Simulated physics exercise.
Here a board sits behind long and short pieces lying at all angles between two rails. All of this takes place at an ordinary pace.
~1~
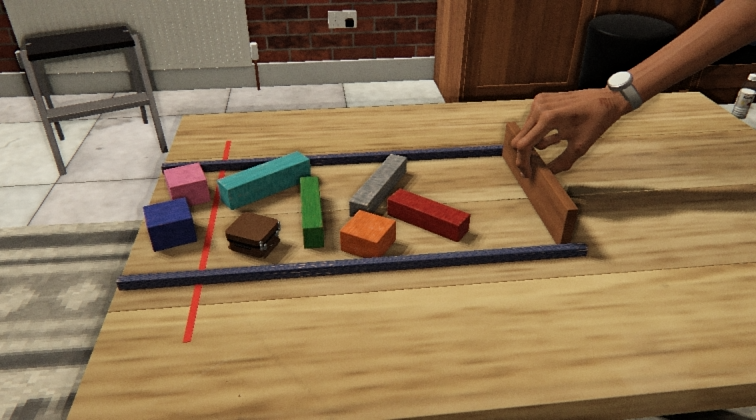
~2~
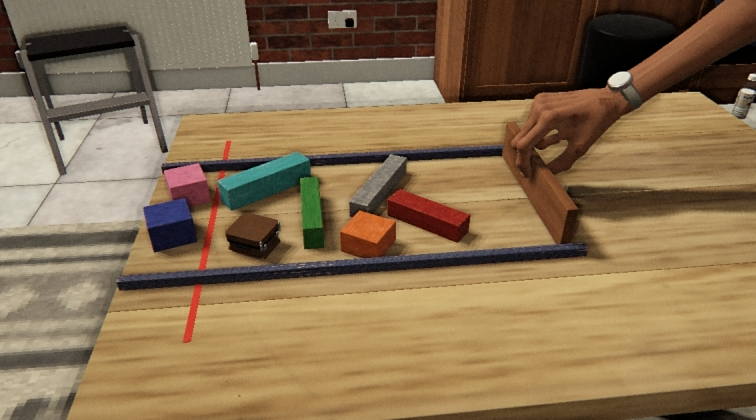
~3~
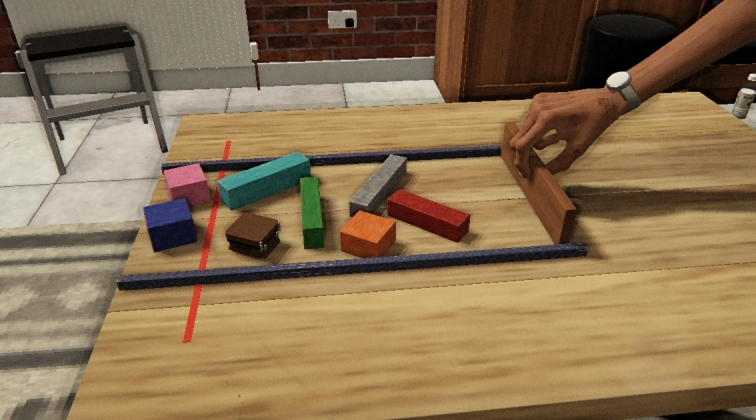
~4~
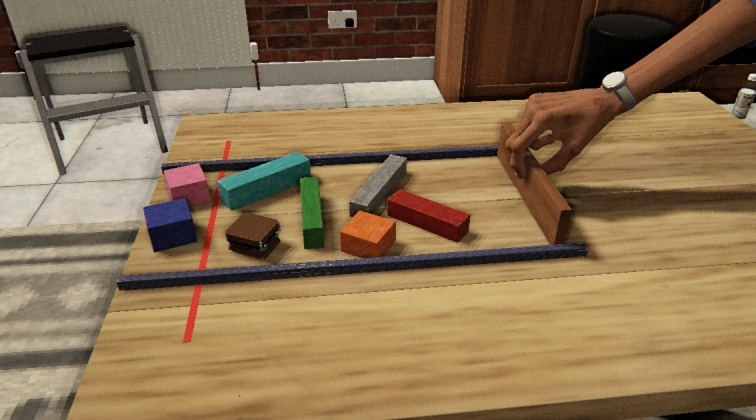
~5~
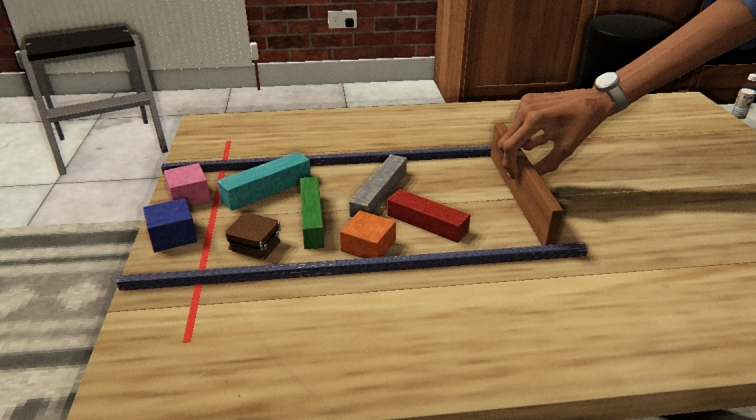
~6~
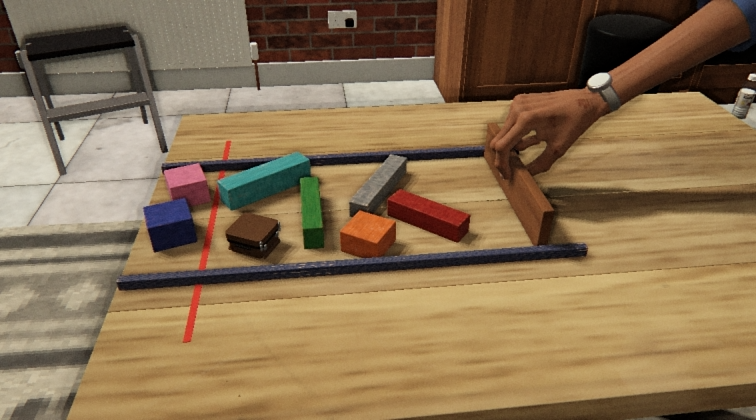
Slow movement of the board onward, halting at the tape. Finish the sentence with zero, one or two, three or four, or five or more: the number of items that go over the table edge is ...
The number of items that go over the table edge is three or four.
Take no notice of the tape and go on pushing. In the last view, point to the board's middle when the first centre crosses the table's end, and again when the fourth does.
Earlier crossing: About (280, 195); later crossing: About (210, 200).
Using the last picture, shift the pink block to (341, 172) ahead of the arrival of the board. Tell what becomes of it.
I reckon from there it stays aboard.
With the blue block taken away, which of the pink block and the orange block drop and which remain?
The pink block comes off; the orange block stays put.
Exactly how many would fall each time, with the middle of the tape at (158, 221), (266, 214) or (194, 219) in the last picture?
Try 1: 7; try 2: 1; try 3: 5.
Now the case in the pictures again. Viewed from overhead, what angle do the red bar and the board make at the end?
Angle: Roughly 0 degrees.
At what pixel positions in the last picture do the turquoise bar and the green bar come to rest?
The turquoise bar at (154, 187), the green bar at (141, 220).
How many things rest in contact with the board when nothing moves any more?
My count gives 2.
Soon after, none off yet; blue block at rest near (170, 224); pink block at rest near (187, 186); brown case at rest near (254, 237).
In the end, the number that fall off is three or four; gone, brown case, pink block and blue block.
